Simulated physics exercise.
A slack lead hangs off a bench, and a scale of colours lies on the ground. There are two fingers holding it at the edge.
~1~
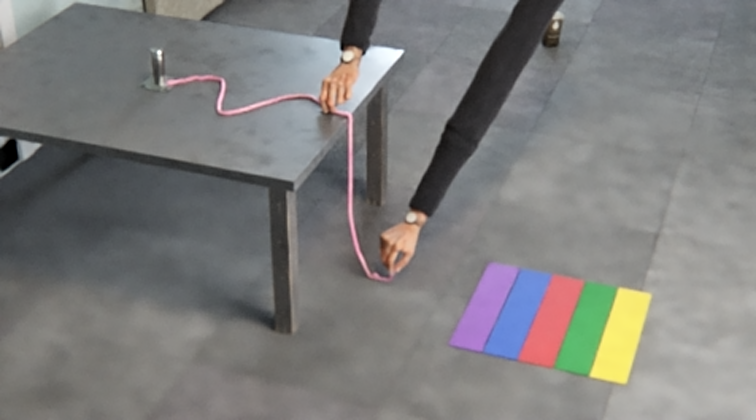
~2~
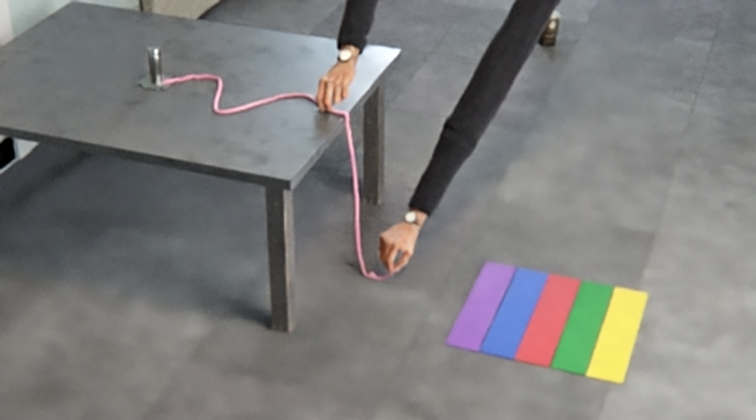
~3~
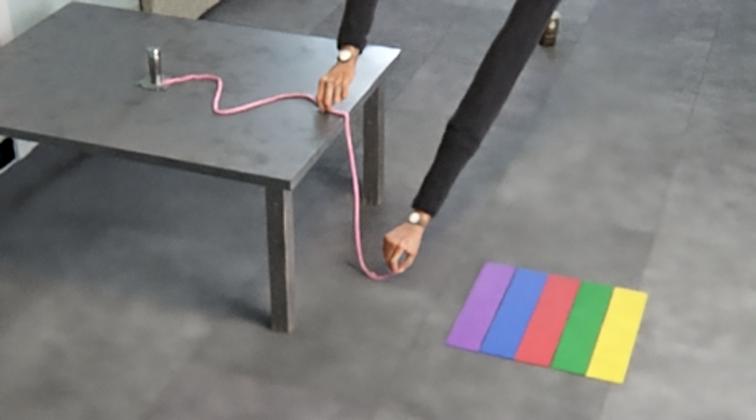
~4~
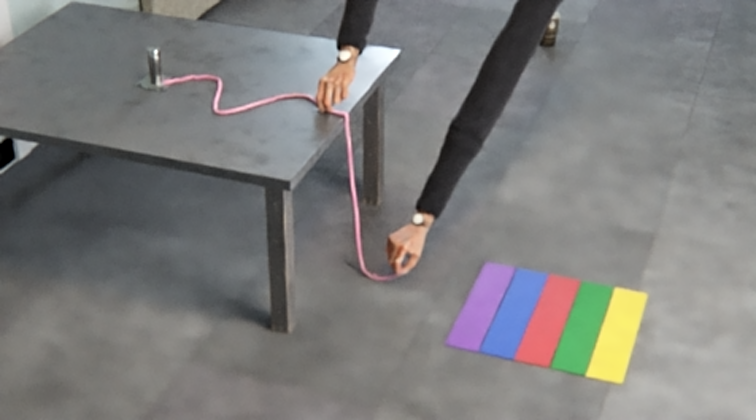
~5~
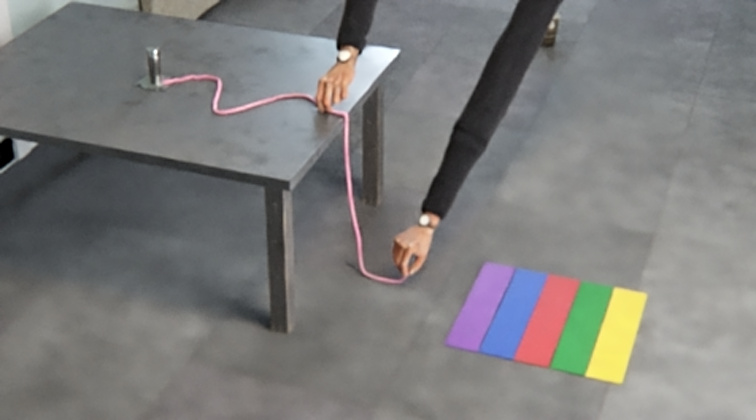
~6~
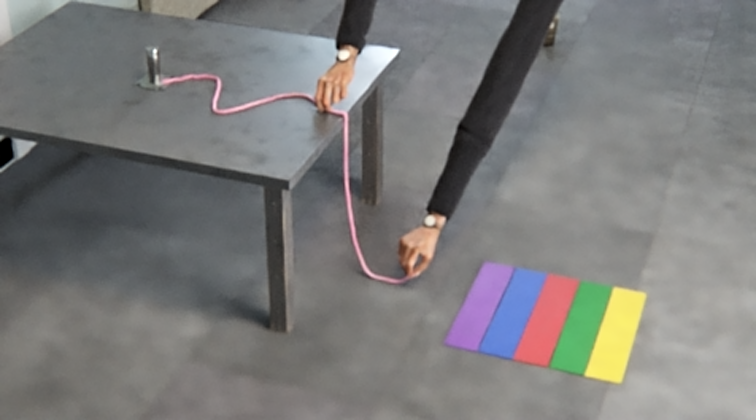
Two dark-sleeved arms reach down from the top over a dark grey table on a grey tiled floor, seen from above at an angle. A pink cord winds from a small metal post across the tabletop and over its right edge, with purple, blue, red, green and yellow strips lying side by side at lower right. One hand stays at the edge while the lower hand draws the cord's hanging end slightly rightward near the floor, and the view shifts barely at the start.
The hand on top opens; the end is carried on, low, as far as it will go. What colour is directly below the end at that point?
The colour below it is yellow.
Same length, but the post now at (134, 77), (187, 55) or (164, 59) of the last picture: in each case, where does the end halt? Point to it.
(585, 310), (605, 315) and (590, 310).
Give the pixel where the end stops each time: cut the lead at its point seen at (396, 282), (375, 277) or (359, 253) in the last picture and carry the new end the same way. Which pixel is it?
About (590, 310) first, then about (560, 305), and finally about (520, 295).
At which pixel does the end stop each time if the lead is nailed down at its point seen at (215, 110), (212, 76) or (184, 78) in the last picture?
Per try (px, approx.): (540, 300); (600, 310); (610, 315).
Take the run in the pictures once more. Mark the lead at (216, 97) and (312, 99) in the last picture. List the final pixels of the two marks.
First one: (254, 100); second one: (382, 146).
Soon after, end near (550, 302); over red.
After that, end near (593, 311); over green.
At the stop, end near (619, 316); over yellow. Over yellow.
